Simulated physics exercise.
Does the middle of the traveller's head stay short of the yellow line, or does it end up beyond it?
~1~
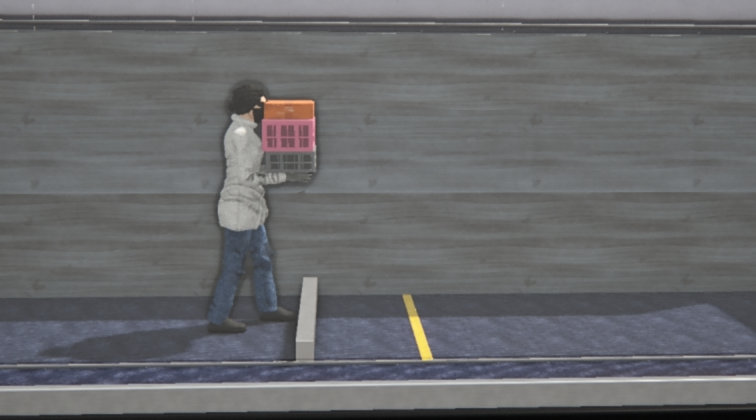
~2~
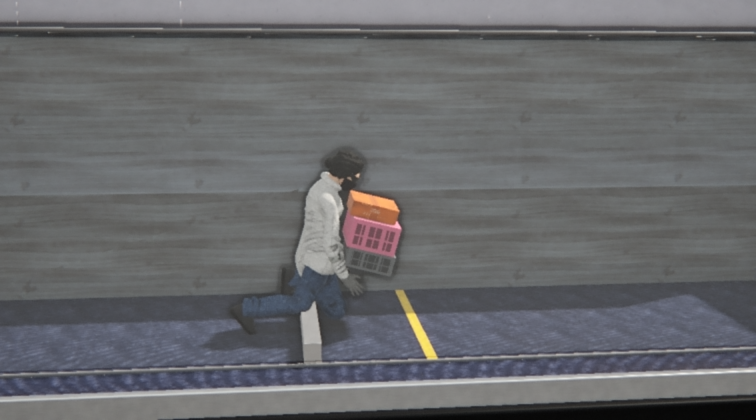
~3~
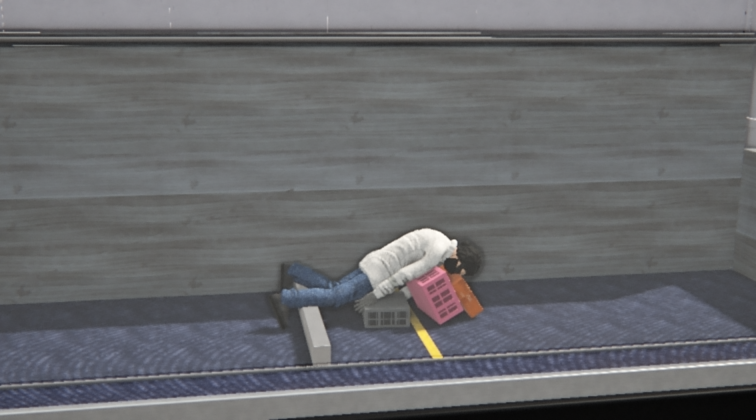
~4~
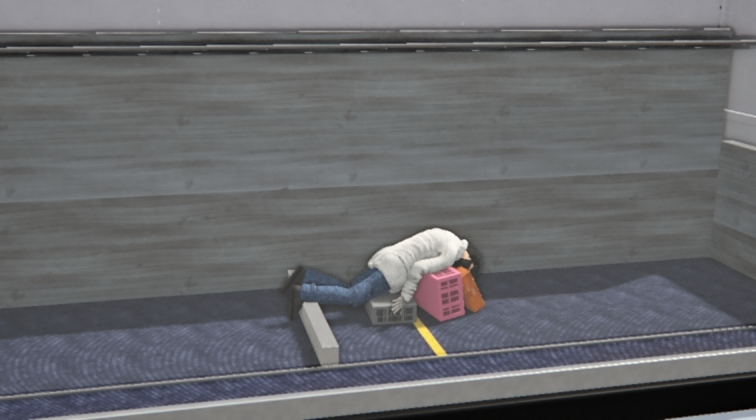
It ends up beyond the yellow line. The traveller falls forward over the boxes, and the head comes to rest to the right of the line.
